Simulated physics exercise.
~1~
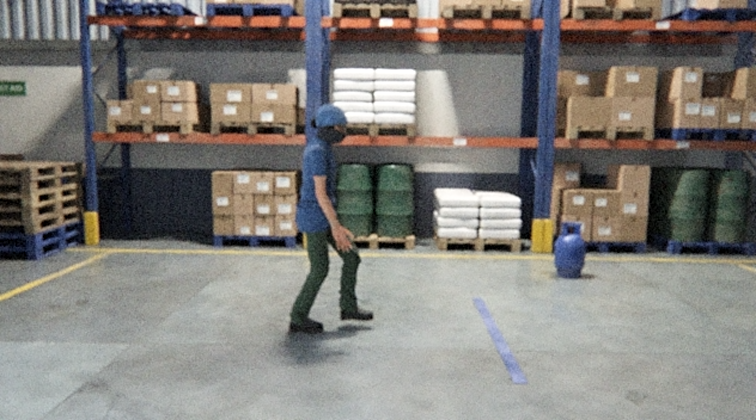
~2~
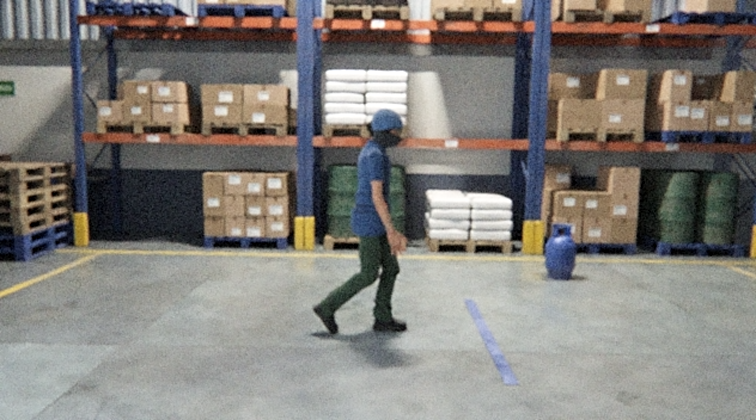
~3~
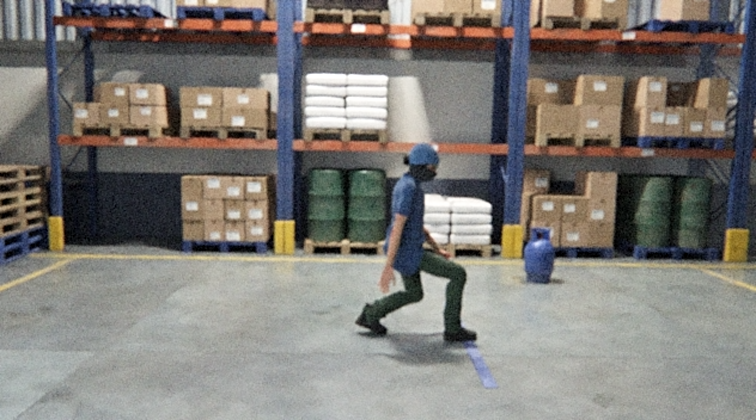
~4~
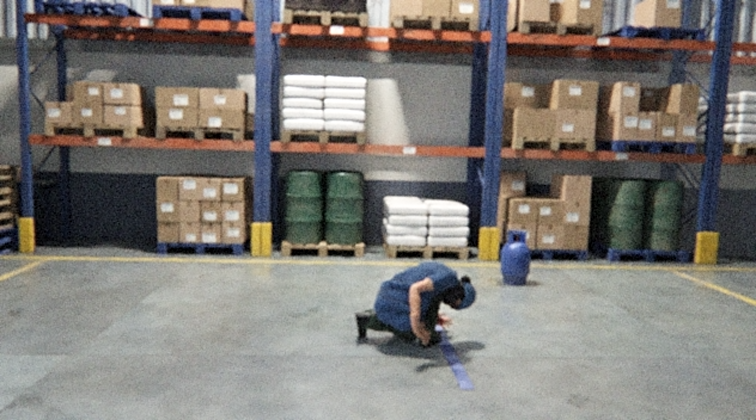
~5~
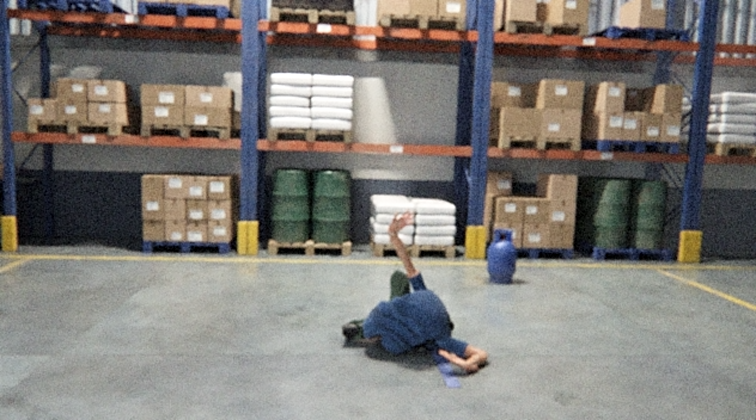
In a warehouse, a person in blue walks right, crumples, and lands headfirst across a blue strip.
